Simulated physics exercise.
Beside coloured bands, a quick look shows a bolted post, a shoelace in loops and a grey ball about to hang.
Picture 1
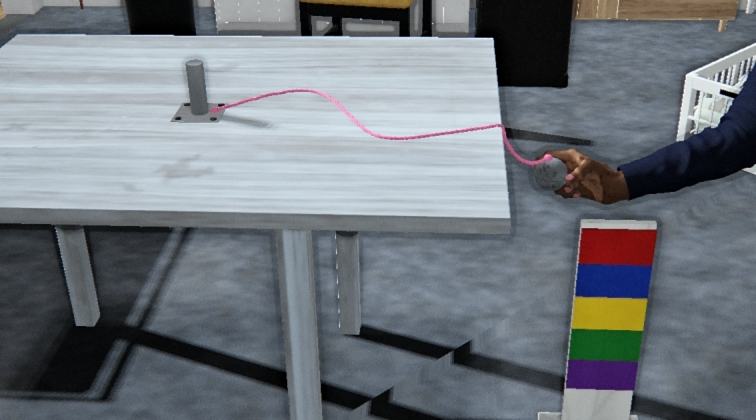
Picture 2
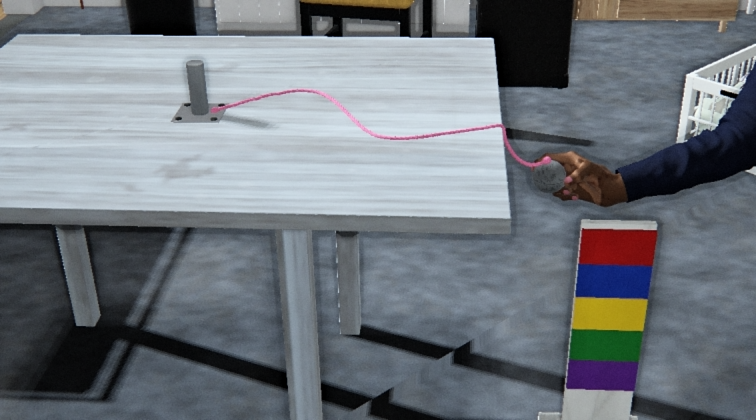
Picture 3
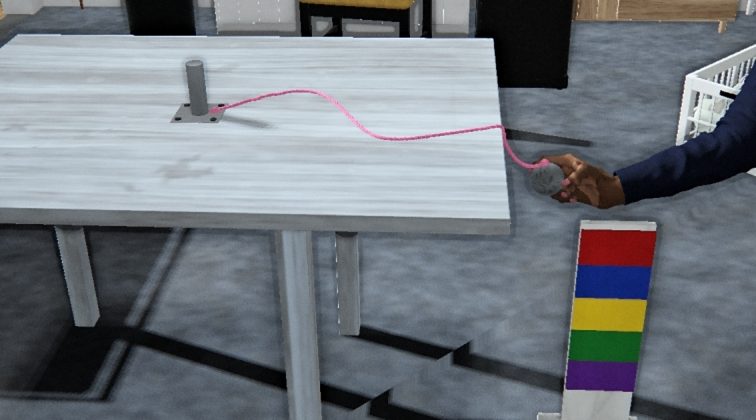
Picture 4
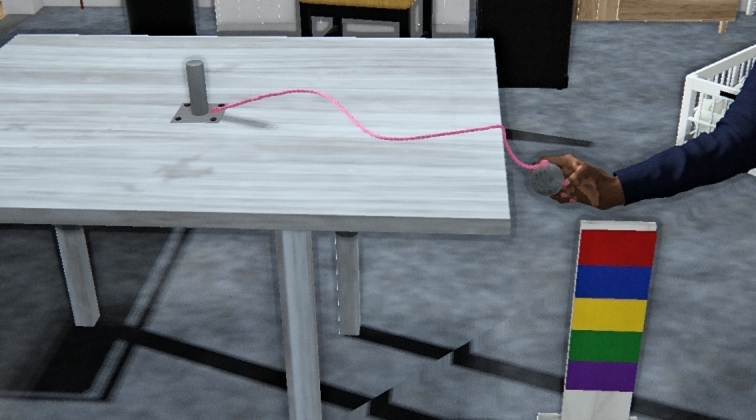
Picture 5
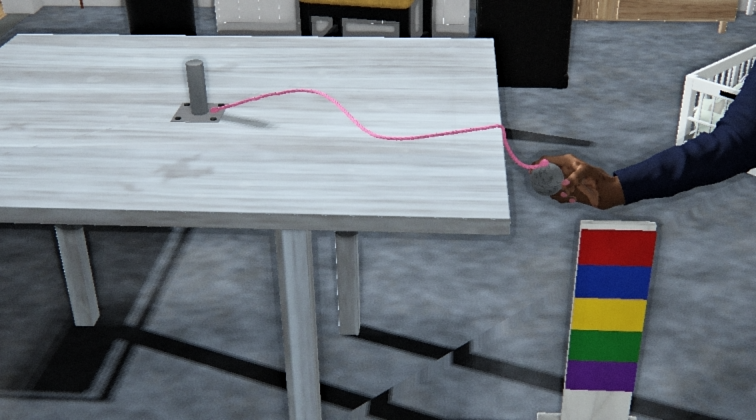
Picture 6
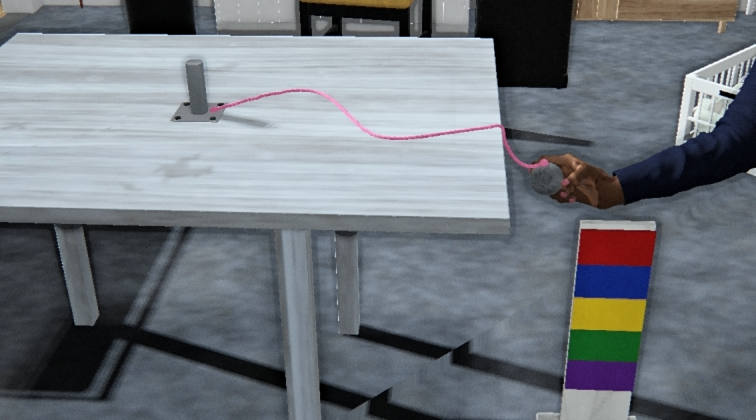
At a pale wooden table, a hand holding a grey ball on a pink cord beside coloured bands, staying almost still.
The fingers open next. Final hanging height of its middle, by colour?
Blue band.
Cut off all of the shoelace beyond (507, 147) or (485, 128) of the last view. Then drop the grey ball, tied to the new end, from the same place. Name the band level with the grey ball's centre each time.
Per try - 1: Red; 2: Higher than all five.
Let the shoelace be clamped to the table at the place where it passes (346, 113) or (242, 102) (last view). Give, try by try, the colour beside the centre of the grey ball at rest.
Taking the two tries in turn, you'd get red and then blue.
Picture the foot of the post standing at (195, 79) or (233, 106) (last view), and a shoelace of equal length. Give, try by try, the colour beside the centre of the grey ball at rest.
Red; yellow.
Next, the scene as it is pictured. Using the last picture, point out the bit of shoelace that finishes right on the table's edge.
Around (419, 137).
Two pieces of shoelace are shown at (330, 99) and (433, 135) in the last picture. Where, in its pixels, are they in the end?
The first at (356, 115), the second at (502, 140).
A little later, ball near (470, 274); level with blue.
Next, ball near (508, 277); level with blue.
When it is over, ball near (499, 276); level with blue. The blue one.
